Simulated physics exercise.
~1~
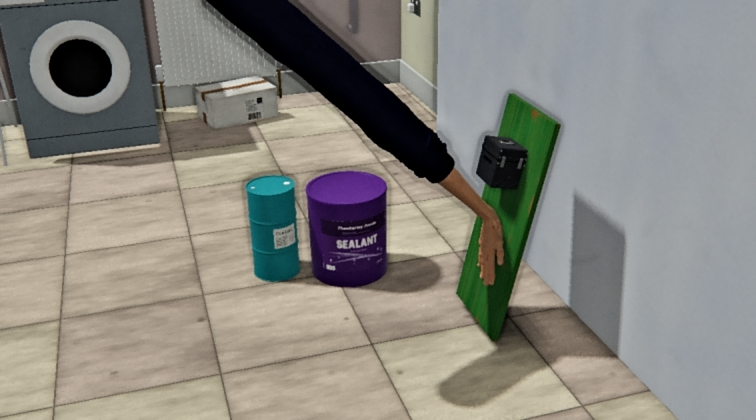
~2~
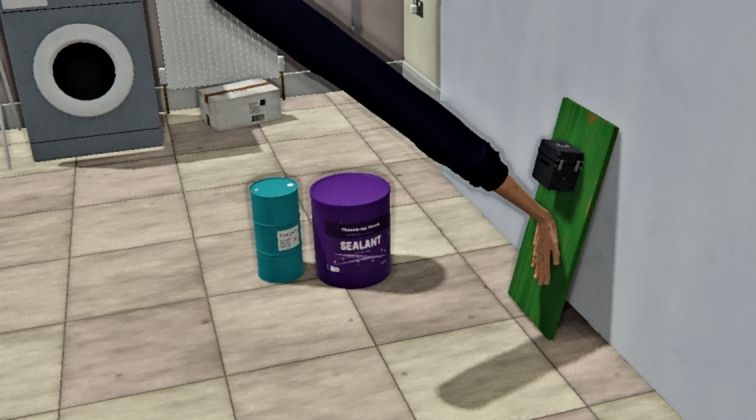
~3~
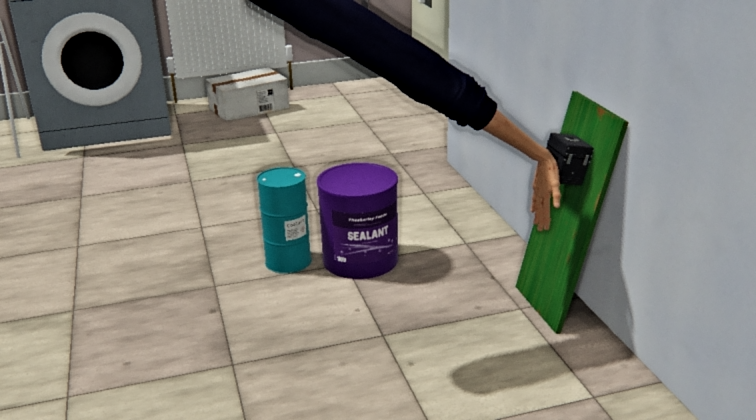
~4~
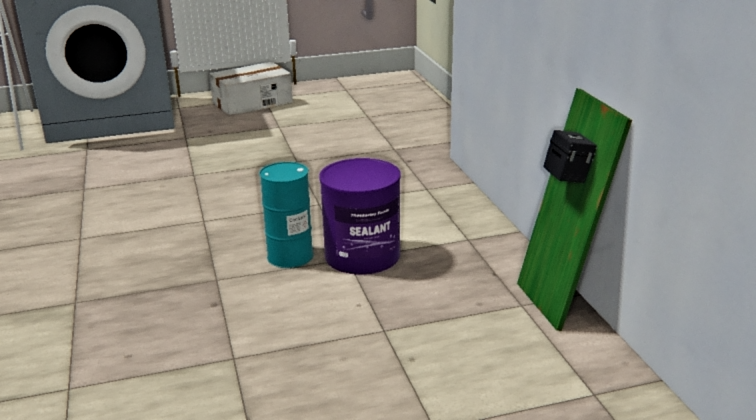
In a tiled laundry room, a hand leans a green board against the wall, then withdraws, leaving it standing beside two containers.
